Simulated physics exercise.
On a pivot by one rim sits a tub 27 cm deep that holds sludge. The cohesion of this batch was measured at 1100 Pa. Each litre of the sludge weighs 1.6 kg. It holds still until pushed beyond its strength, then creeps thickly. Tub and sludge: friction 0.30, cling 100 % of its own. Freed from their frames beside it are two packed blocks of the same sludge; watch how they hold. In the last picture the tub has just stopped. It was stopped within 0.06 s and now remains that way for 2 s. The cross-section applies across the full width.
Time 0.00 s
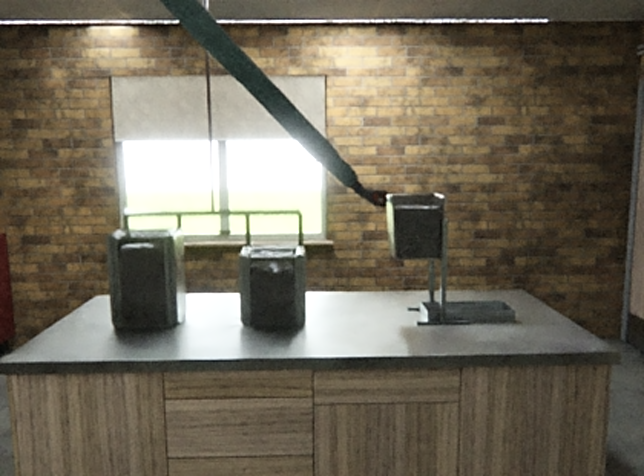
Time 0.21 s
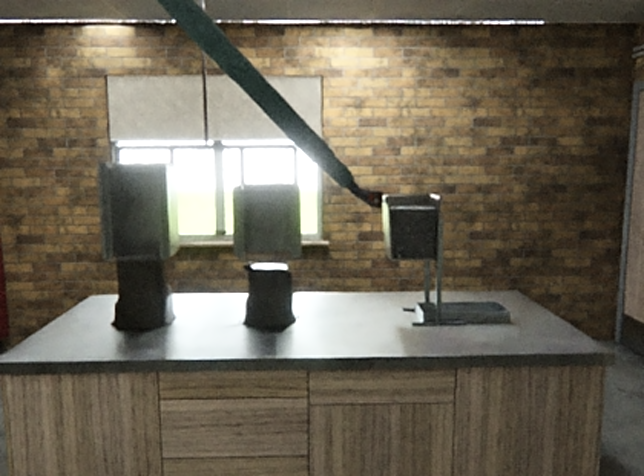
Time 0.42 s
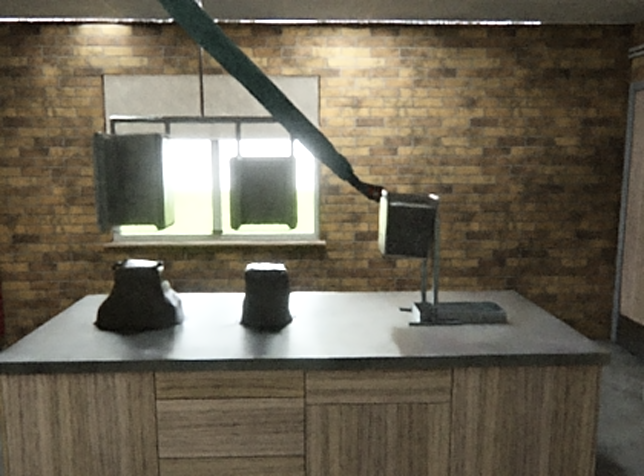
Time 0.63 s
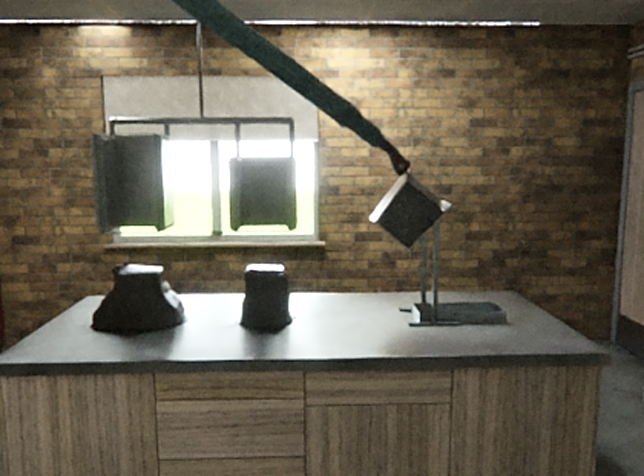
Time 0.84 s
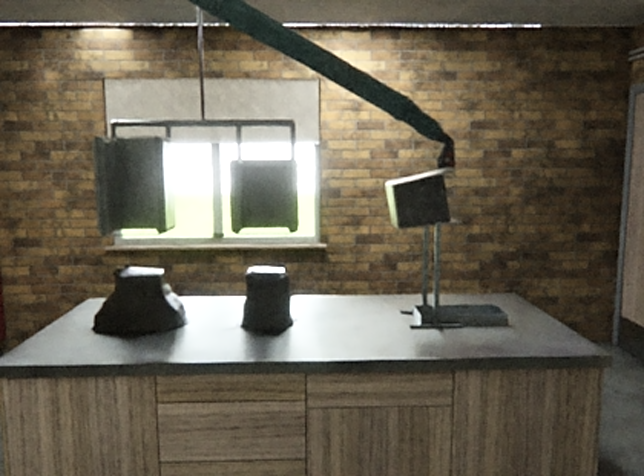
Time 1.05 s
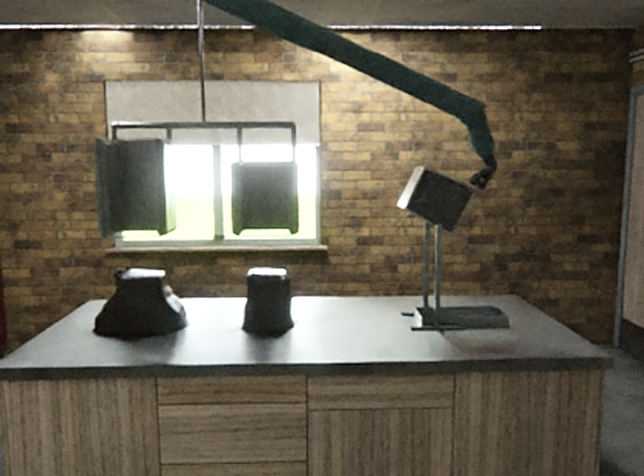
Brick-walled room with a counter, paired box covers lifting off two dark blocks, the left sagging, then a green arm rotating a raised tub rightward.
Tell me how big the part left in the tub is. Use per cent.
I would say about 0 percent.
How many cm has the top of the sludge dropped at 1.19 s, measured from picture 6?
About 3 cm.
After 1.19 s, the tub is at 116 degrees and holds 97 %.
After 1.36 s, the tub is at 116 degrees and holds 61 %.
After 1.53 s, the tub is at 116 degrees and holds 29 %.
After 1.70 s, the tub is at 116 degrees and holds 16 %.
After 3.05 s, the tub is at 116 degrees and holds 0 %.
